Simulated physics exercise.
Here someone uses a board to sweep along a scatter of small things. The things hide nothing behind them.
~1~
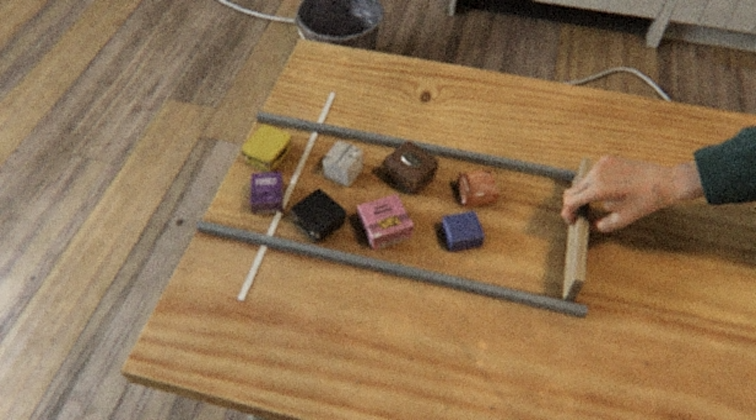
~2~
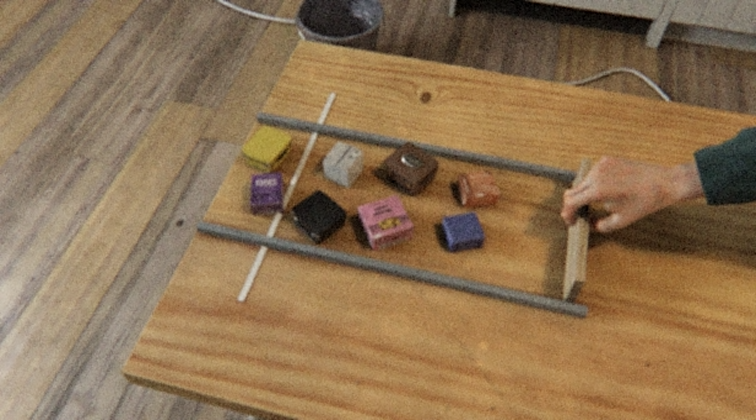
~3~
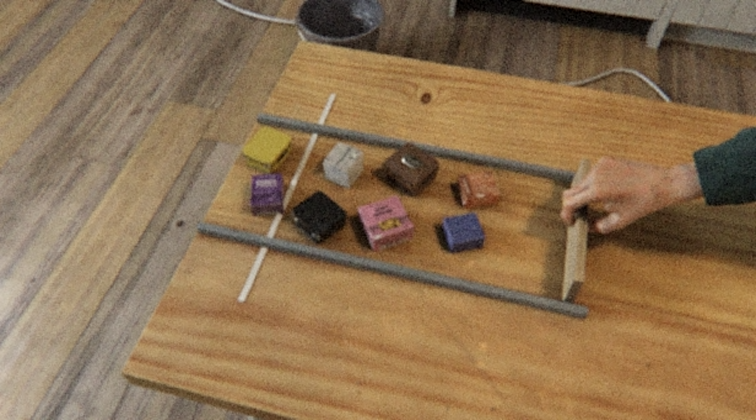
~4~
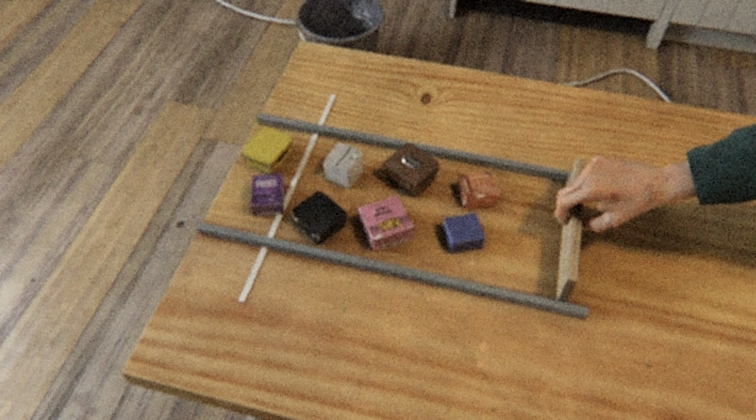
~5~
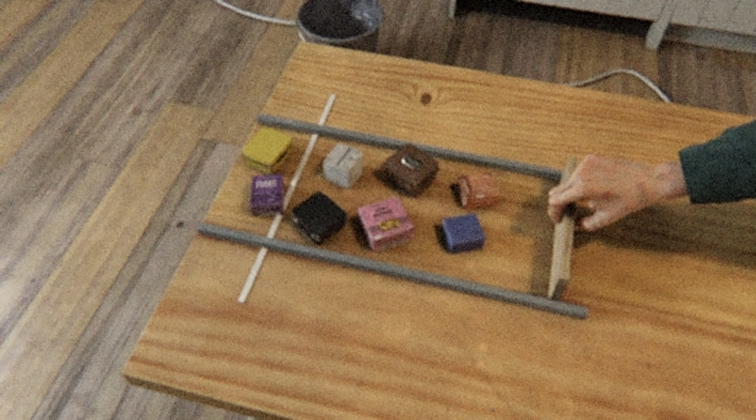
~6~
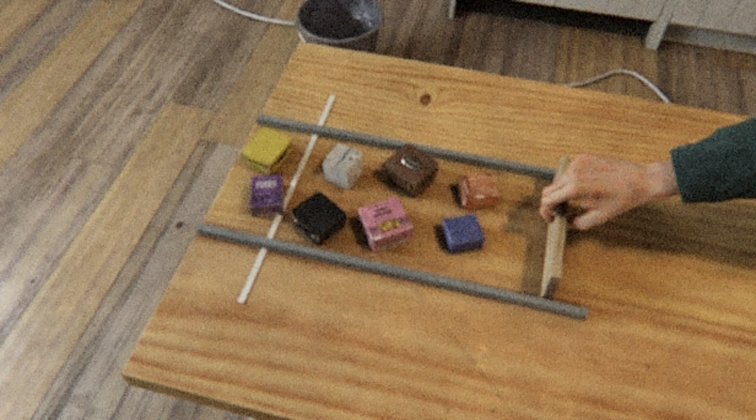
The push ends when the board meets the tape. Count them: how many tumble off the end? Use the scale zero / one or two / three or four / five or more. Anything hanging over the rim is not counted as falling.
On that scale it is three or four.
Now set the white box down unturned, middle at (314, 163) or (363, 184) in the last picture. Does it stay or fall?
Place by place, it goes off; stays put.
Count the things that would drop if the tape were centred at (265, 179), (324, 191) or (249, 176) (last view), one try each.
Floor tally per try: 6 / 2 / 6.
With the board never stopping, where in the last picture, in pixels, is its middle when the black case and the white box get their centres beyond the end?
With the black case it sits around (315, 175), with the white box around (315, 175).
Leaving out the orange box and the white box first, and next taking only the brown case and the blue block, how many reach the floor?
Tally of falls: 2 for the first try, 2 for the second.
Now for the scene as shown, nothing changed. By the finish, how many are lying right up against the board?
In total, 2.
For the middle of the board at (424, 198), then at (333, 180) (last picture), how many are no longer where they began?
At the first spot the count is 6, and at the second it is 8.
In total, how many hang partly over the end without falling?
I'd put it at 2.
Soon after, none off yet; yellow case at rest near (268, 152); purple box at rest near (267, 196); black case at rest near (320, 219).
After that, none off yet; yellow case at rest near (268, 152); purple box displaced a little near (258, 190); black case displaced about its own width near (283, 217).
And then, none off yet; yellow case tilting well over near (224, 160); purple box on its side near (207, 200); black case displaced well along near (218, 207).
In the end, the number that fall off is three or four; gone, white box, black case, purple box and yellow case.
